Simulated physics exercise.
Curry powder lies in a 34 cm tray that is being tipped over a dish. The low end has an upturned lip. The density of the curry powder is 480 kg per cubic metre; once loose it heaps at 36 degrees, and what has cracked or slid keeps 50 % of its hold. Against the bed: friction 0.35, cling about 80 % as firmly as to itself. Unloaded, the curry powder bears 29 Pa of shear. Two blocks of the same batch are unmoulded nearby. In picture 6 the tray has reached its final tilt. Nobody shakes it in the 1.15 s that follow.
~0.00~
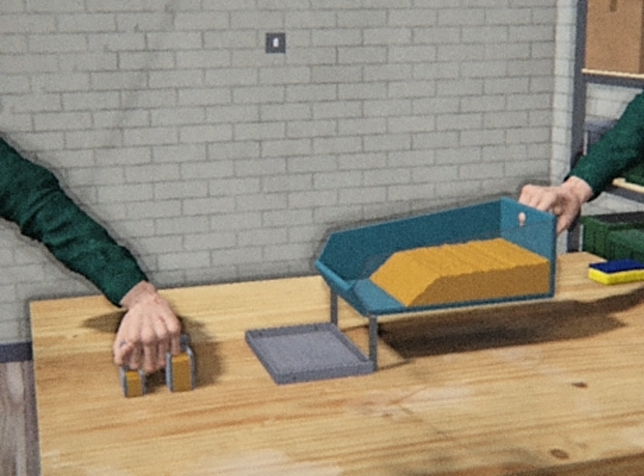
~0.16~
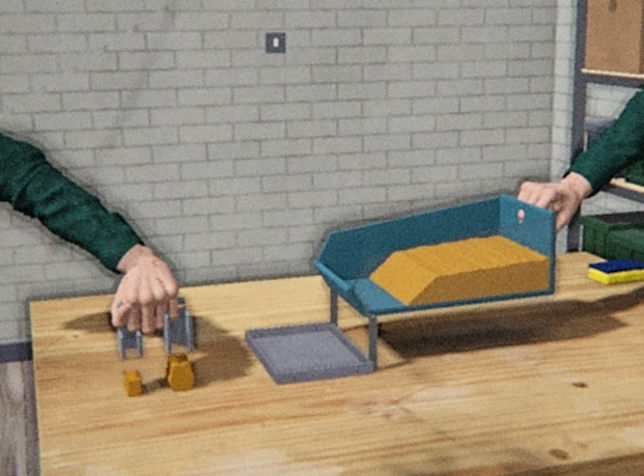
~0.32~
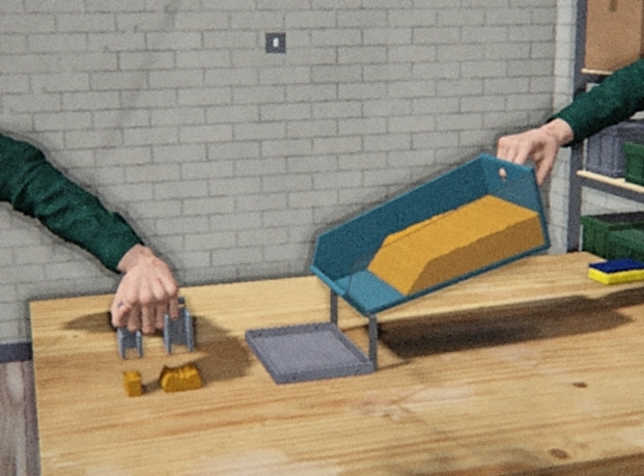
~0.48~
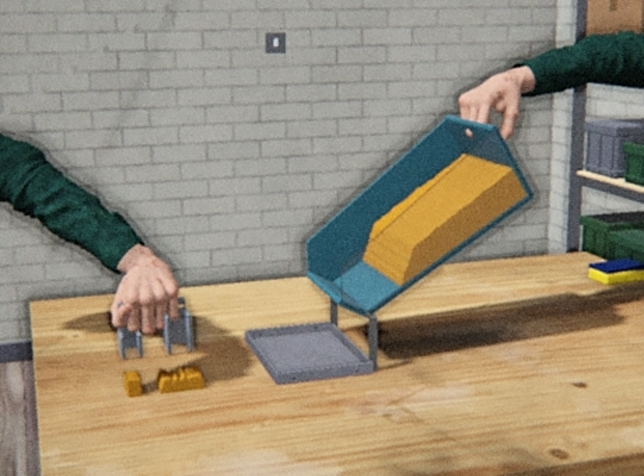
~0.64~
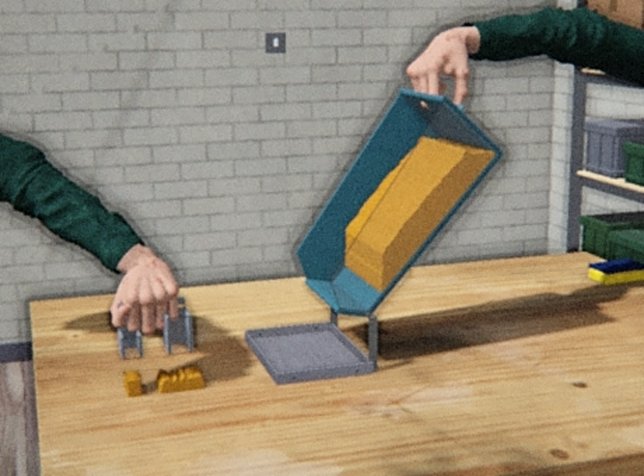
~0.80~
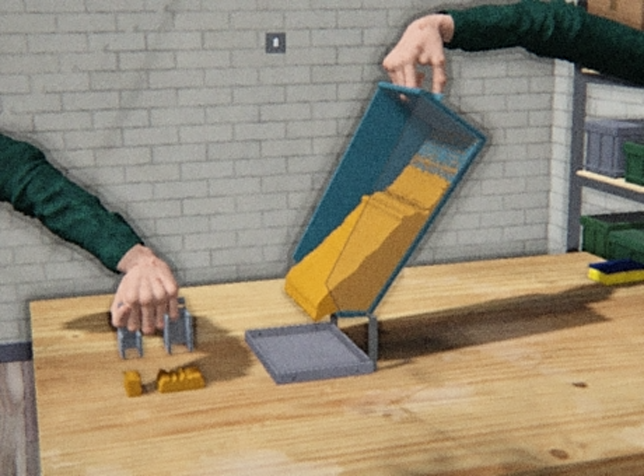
At first, one hand lifts small moulds off two orange-yellow blocks on a wooden table while another holds a blue tray of powder; the taller block slumps and the smaller keeps its height. Then the right hand raises the tray's end steeply, and the powder slides down to its low lip.
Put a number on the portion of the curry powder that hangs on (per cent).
The portion of the curry powder that hangs on is near 28 %.
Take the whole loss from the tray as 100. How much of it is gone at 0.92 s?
About 50 %.
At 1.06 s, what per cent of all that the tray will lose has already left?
About 90 %.
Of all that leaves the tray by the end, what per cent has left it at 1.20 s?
About 100 %.
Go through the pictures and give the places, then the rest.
Top of the high end at (552, 219), tilt 0 degrees; foremost bit of the curry powder at (410, 303); block heights 2.9 cm, 5.3 cm (left to right), in the first picture.
Top of the high end at (551, 216), tilt 1 degrees; foremost bit of the curry powder at (409, 302); block heights 2.9 cm, 4.6 cm (left to right), in the second picture.
Top of the high end at (530, 172), tilt 15 degrees; foremost bit of the curry powder at (407, 292); block heights 2.9 cm, 3.0 cm (left to right), in the third picture.
Top of the high end at (492, 131), tilt 31 degrees; foremost bit of the curry powder at (402, 285); block heights 2.9 cm, 2.5 cm (left to right), in the fourth picture.
Top of the high end at (443, 103), tilt 48 degrees; foremost bit of the curry powder at (381, 293); block heights 2.9 cm, 2.4 cm (left to right), in the fifth picture.
Top of the high end at (420, 96), tilt 54 degrees; foremost bit of the curry powder at (315, 320); block heights 2.9 cm, 2.4 cm (left to right), in the sixth picture.
After 0.92 s, the tilt is 54 degrees and 64 % is on the bed.
After 1.06 s, the tilt is 54 degrees and 35 % is on the bed.
After 1.20 s, the tilt is 54 degrees and 30 % is on the bed.
After 1.34 s, the tilt is 54 degrees and 29 % is on the bed.
After 1.91 s, the tilt is 54 degrees and 28 % is on the bed.
